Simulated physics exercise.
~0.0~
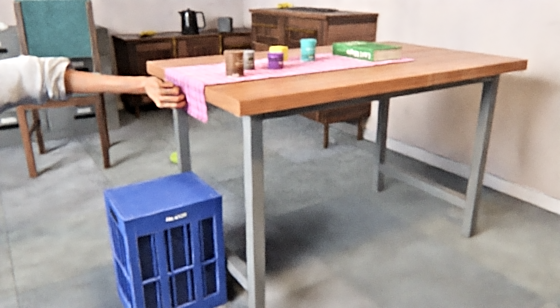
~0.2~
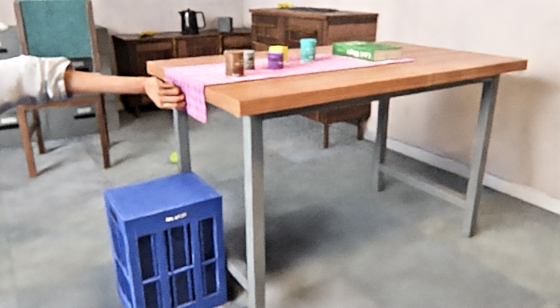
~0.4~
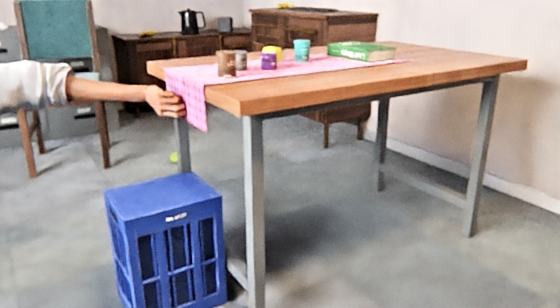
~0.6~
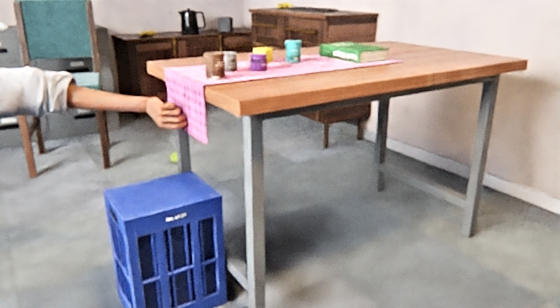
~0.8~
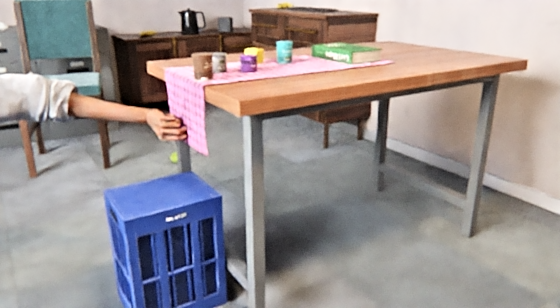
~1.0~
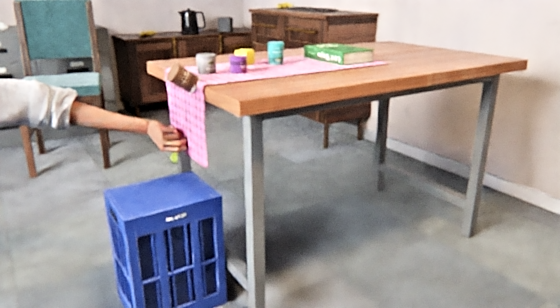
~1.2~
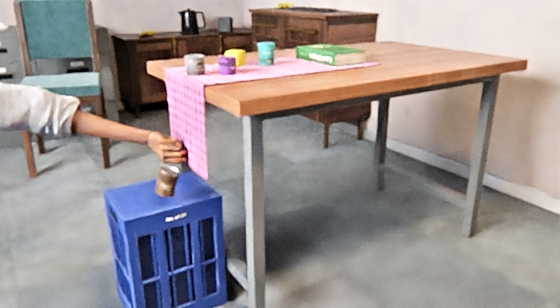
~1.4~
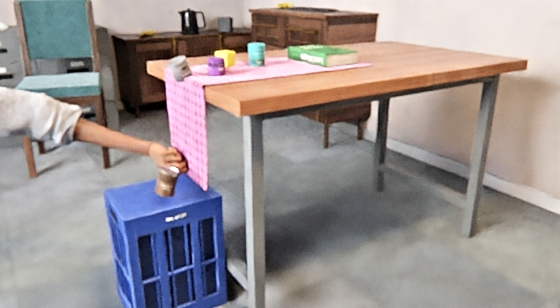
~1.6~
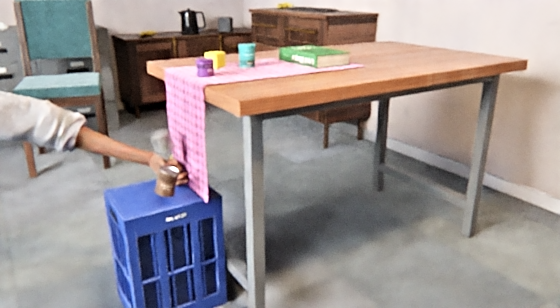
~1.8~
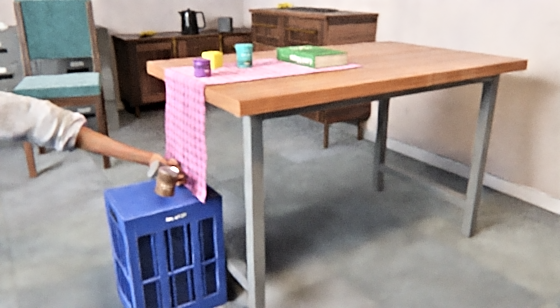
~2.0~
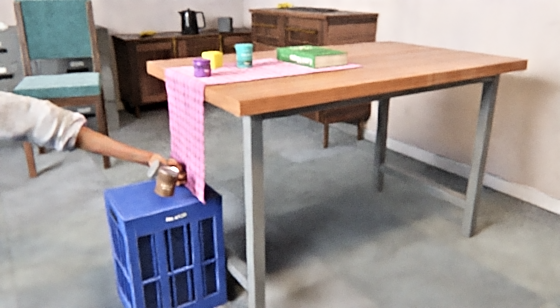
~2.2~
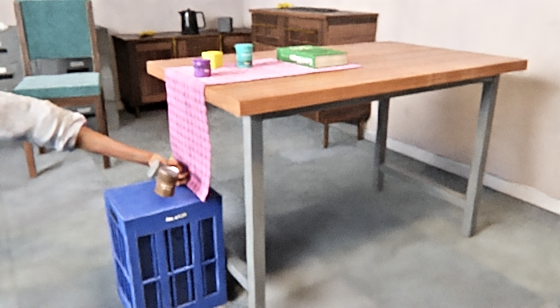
Pink cloth pulled left off a desk by a hand, brown can then grey pot dropping, its end resting on a blue crate.
